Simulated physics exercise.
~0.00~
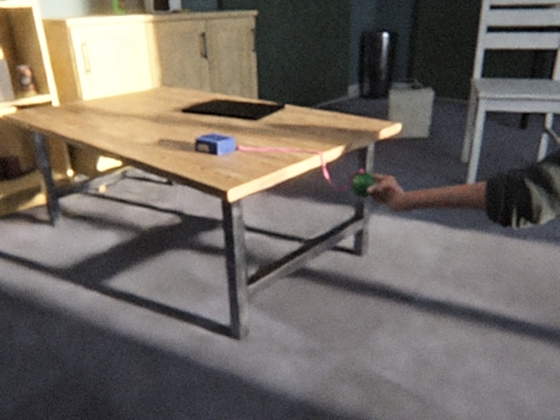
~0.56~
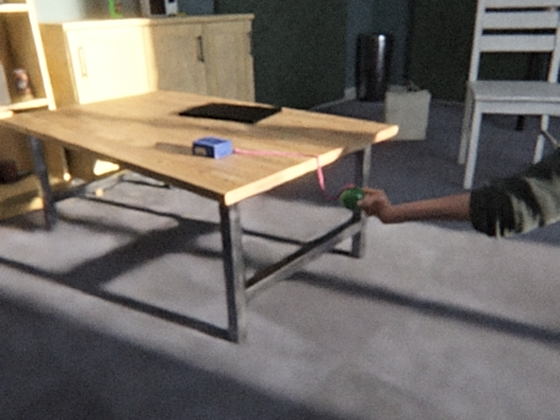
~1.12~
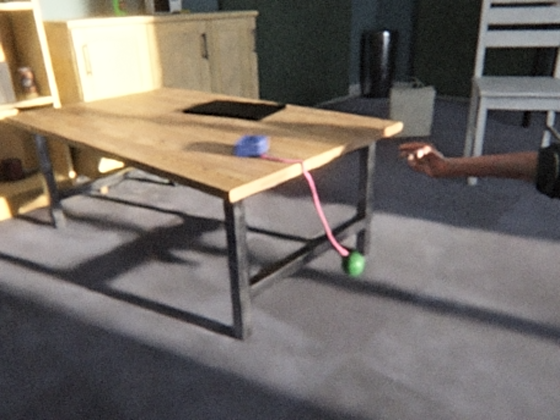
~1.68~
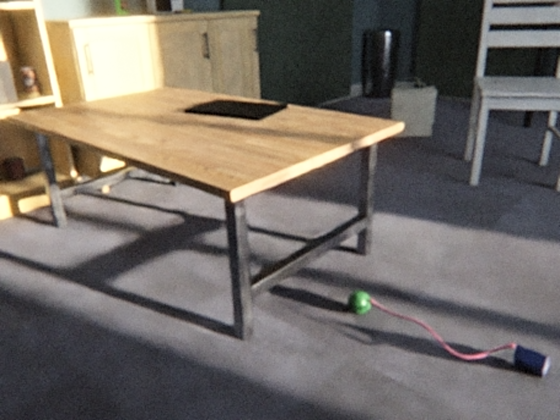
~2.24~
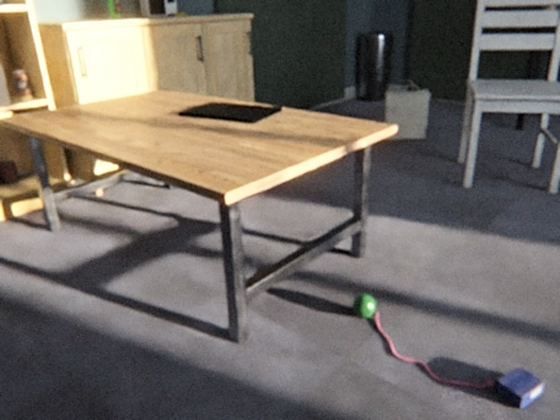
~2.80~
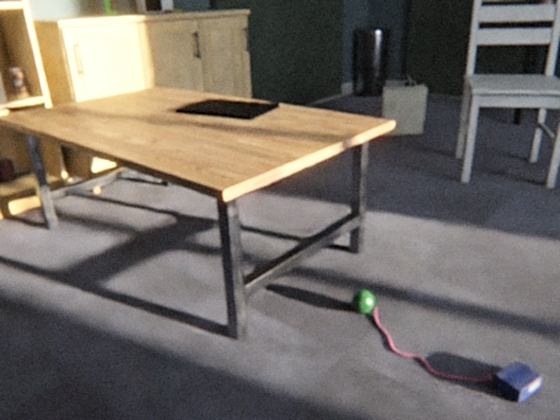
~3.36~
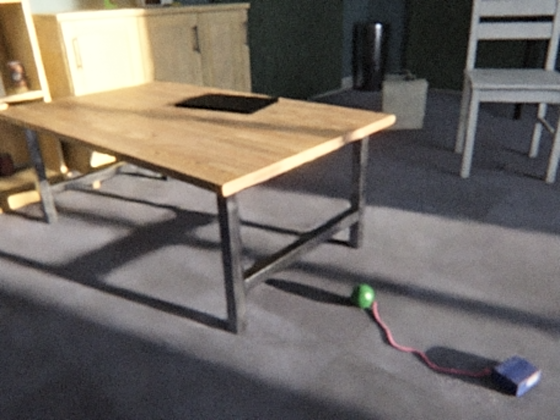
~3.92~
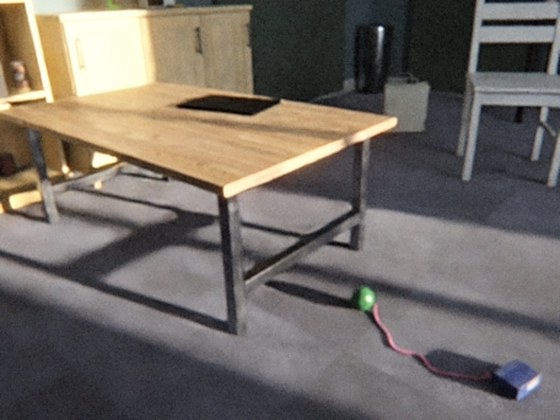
Green apple on a pink shoelace dropping from a hand to the floor, dragging a blue box off the desk after it.
